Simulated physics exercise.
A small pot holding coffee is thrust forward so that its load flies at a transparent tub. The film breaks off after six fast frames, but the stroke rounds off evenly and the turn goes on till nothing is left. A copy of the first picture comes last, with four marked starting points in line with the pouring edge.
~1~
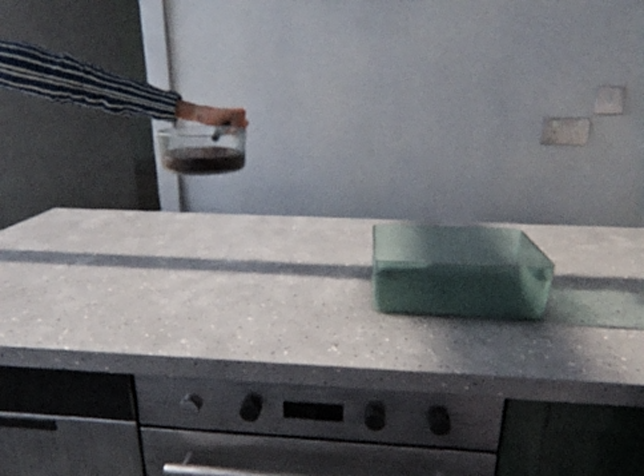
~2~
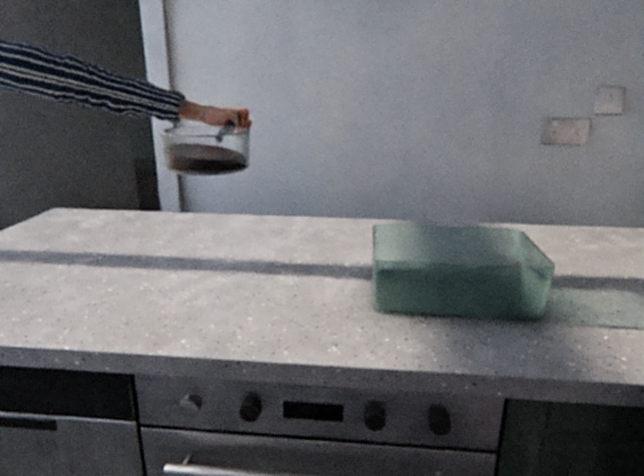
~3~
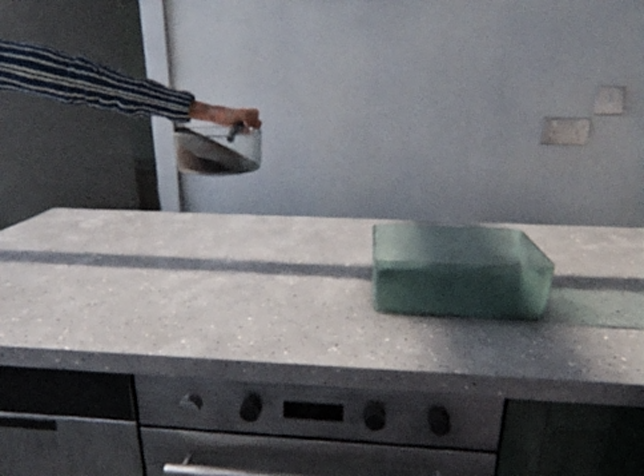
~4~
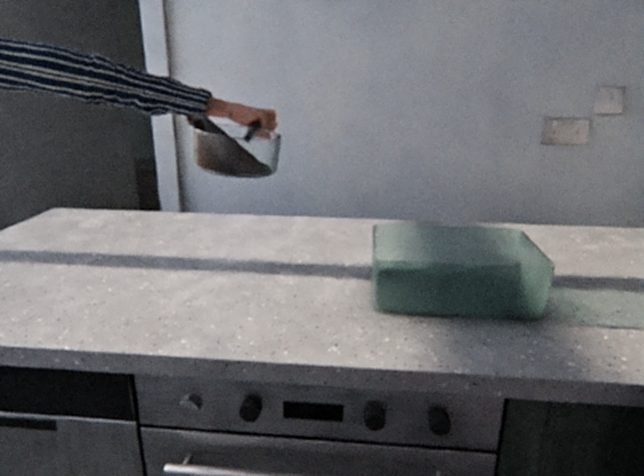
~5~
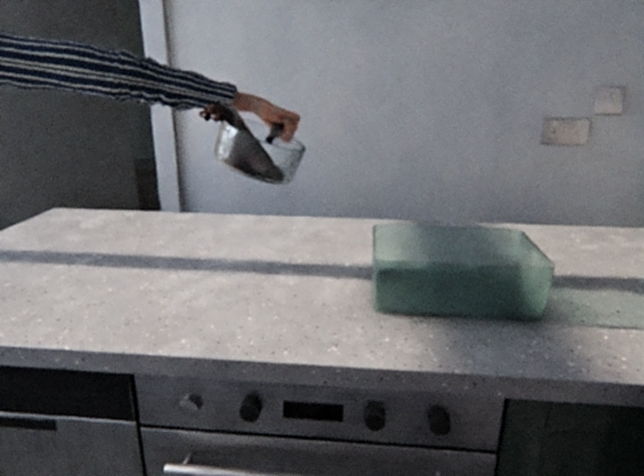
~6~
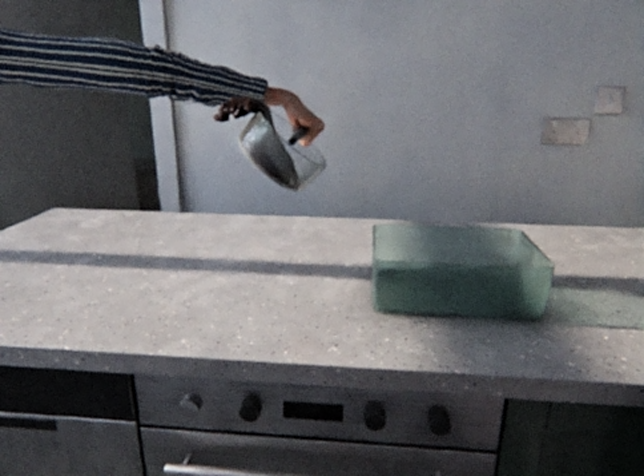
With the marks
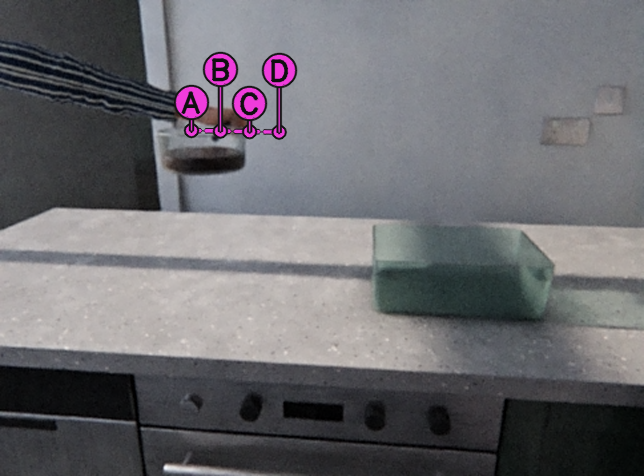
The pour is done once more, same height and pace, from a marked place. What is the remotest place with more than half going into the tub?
Use spot B.
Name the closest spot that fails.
A.
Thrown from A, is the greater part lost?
Yes, that goes wrong.
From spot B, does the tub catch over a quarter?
Yes.
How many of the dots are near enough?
Three.
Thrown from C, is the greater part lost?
No, not at all.
On the marked copy, A at (191, 130); B at (220, 131); C at (249, 131); D at (279, 132).
If A is chosen, about 24 % lands in the tub, 71 % falls short and 4 % goes beside or beyond.
If B is chosen, about 64 % lands in the tub, 28 % falls short and 8 % goes beside or beyond.
If C is chosen, about 71 % lands in the tub, 17 % falls short and 12 % goes beside or beyond.
If D is chosen, about 71 % lands in the tub, 15 % falls short and 14 % goes beside or beyond.
